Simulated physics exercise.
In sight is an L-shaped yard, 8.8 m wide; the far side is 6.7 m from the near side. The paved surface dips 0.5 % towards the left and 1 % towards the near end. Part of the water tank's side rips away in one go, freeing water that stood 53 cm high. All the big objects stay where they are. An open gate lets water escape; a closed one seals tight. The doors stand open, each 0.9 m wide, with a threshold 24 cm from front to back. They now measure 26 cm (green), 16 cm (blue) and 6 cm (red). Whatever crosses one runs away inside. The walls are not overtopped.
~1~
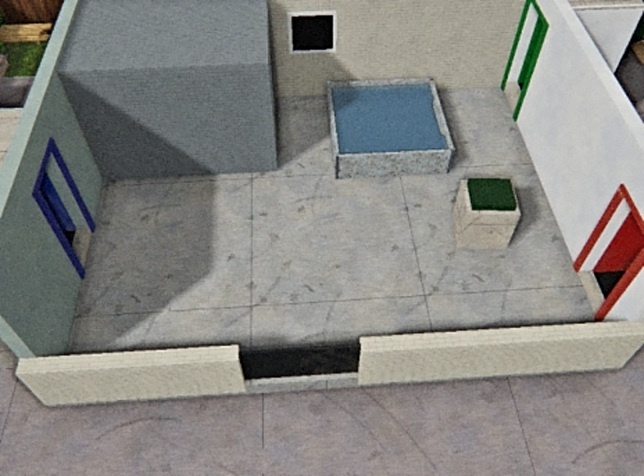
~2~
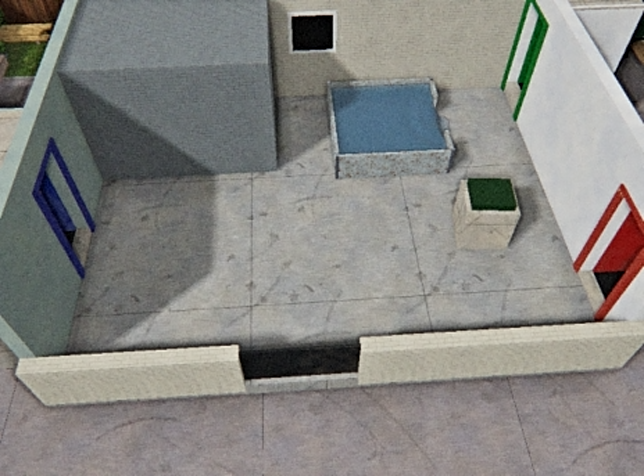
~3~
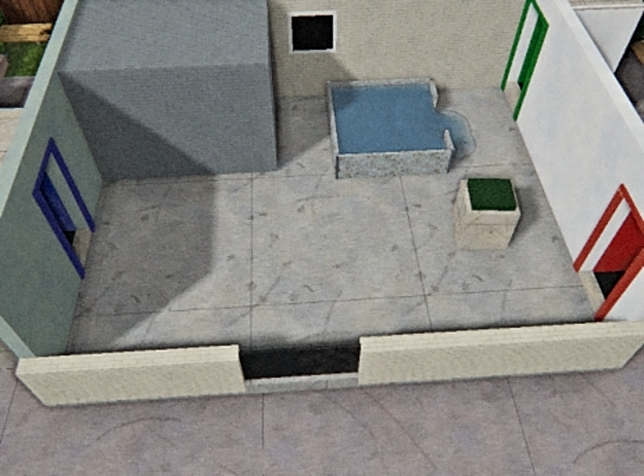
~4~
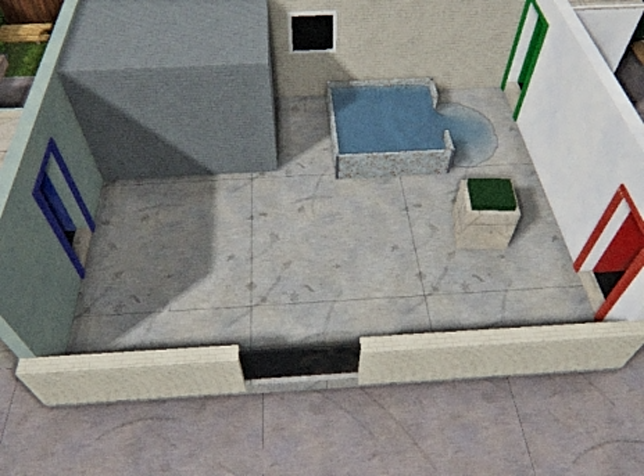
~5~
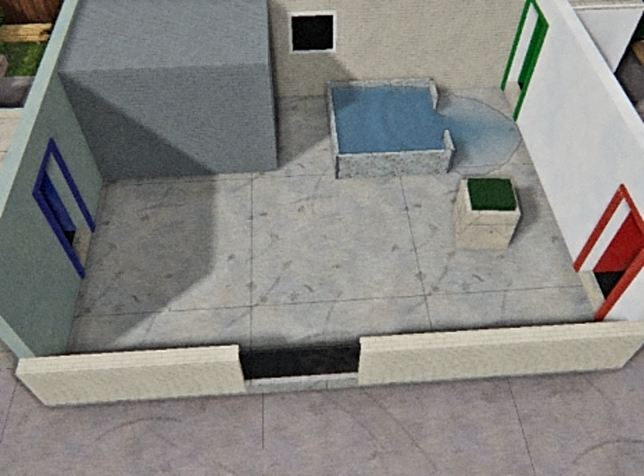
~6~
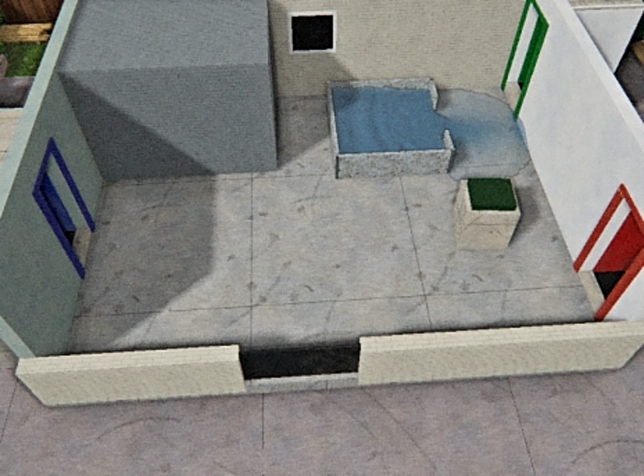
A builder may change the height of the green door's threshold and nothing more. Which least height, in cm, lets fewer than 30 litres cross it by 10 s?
Close to 23 cm is just enough.
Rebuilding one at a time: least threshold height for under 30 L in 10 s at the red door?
About 9.5 cm at red.
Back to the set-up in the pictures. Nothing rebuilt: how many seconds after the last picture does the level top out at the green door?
Near 1.6 s.
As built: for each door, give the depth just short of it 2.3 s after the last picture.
Depths in cm: Green 27, blue 0, red 4.
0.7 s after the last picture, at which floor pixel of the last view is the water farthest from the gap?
Near (543, 205).
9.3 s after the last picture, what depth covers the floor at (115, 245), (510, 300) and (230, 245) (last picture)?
About 1, 4 and 1 cm.
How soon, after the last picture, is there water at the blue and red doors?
Arrival: Blue not within the 10 s, red 1.5 s.
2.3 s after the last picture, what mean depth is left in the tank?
Some 29 cm.
Then, 0.7 s after the last picture water covers 10 % of the floor, deepest (36 cm) near (496, 87); 25 cm at the green door, 0 litres in over its 26 cm threshold.
Then, 2.3 s after the last picture water covers 25 % of the floor, deepest (29 cm) near (498, 92); 27 cm at the green door, 11 litres in over its 26 cm threshold.
Then, 9.3 s after the last picture water covers 80 % of the floor, deepest (14 cm) near (72, 382); 9 cm at the green door, 13 litres in over its 26 cm threshold.
At the green door as built, the water peaked near 32 cm, 1.5 s after the last picture.
With a threshold of 19.5 cm, 60 litres would have come in within the 10 s; with 26 cm, 13 litres. So under 30 litres takes about 23 cm.
